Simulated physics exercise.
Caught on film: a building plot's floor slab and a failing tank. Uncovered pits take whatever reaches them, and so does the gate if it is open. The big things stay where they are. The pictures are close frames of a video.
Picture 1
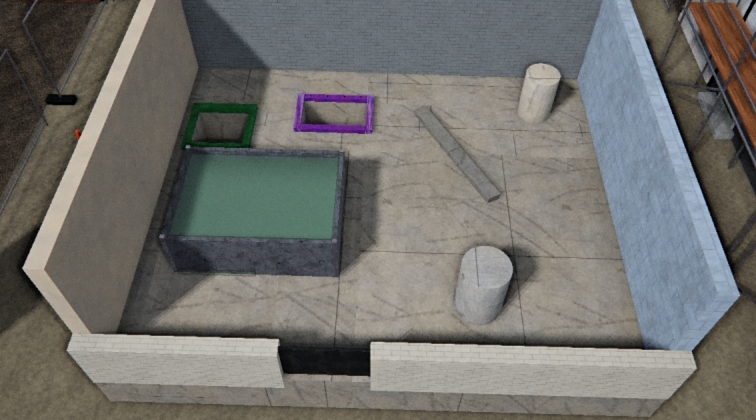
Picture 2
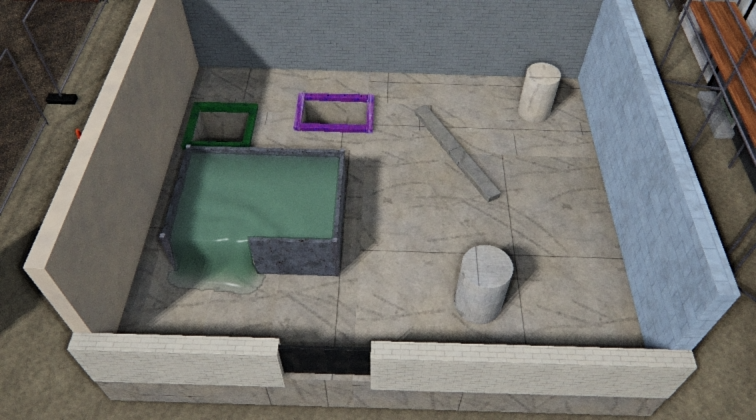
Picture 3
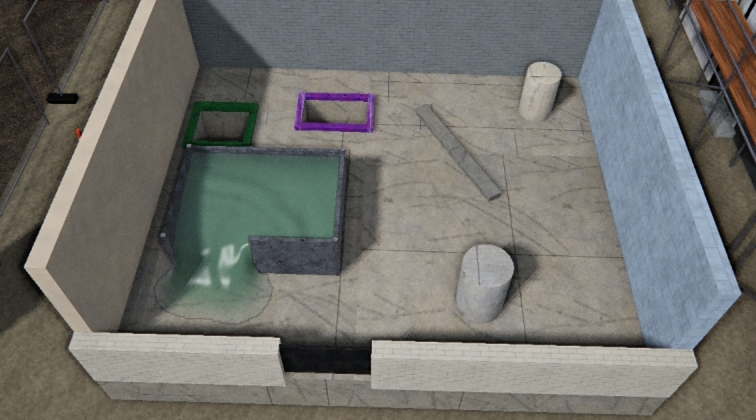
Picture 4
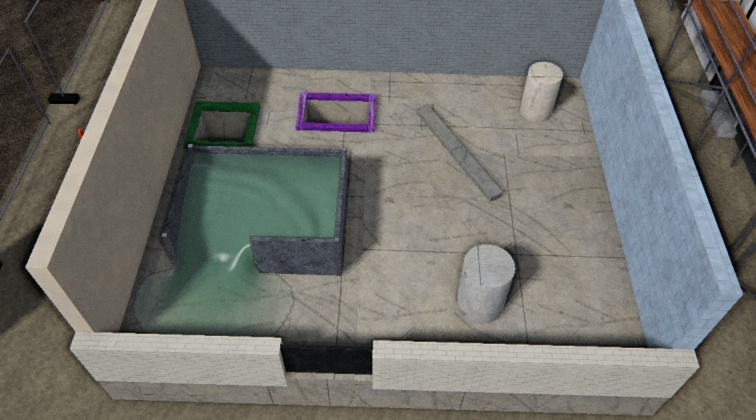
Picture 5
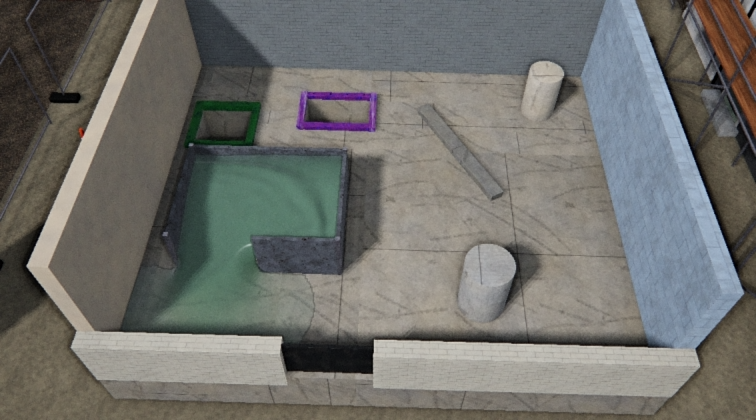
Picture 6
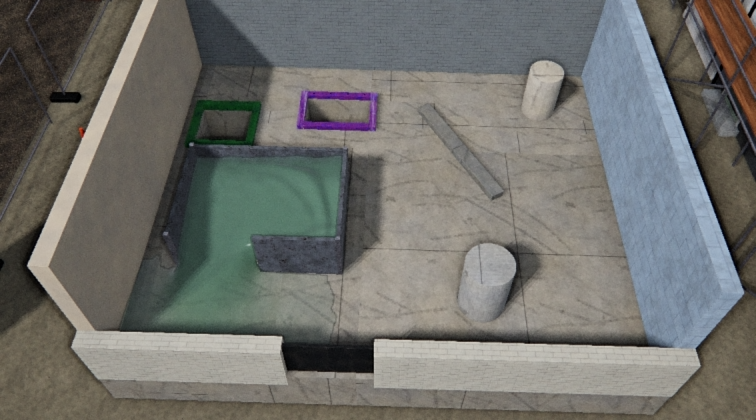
On a walled floor slab, green water pours from a tank's front gap and spreads.
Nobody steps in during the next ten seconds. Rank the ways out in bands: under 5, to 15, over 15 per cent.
The gate takes less than 5 %; the green pit takes between 5 and 15 %; the purple pit takes less than 5 %.
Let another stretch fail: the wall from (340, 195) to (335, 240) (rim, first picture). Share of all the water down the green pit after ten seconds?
Per cent: Green 0.
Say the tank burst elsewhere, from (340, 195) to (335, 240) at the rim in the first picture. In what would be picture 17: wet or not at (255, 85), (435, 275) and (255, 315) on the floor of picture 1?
One after the other: Clear, awash, dry.
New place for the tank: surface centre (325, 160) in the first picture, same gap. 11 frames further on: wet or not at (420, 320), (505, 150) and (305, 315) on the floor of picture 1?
In turn: Awash, clear, wet.
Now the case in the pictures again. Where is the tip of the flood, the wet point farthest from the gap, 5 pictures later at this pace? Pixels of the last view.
Roughly at (450, 365).
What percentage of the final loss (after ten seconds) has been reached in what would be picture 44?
Roughly 90 per cent.
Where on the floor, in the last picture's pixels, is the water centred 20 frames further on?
I would point to (287, 260).
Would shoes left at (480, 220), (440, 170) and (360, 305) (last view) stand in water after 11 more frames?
In turn: Dry, not flooded, flooded.
A moment on, water covers 15 % of the floor; the gate 0 %, the green pit 0 %, the purple pit 0 %.
Next, water covers 30 % of the floor; the gate 0 %, the green pit 0 %, the purple pit 0 %.
Then, water covers 50 % of the floor; the gate 0 %, the green pit 3 %, the purple pit 0 %.
Later, water covers 80 % of the floor; the gate 0 %, the green pit 6 %, the purple pit 0 %.
In the end, water covers 95 % of the floor; the gate 0 %, the green pit 7 %, the purple pit 0 %.
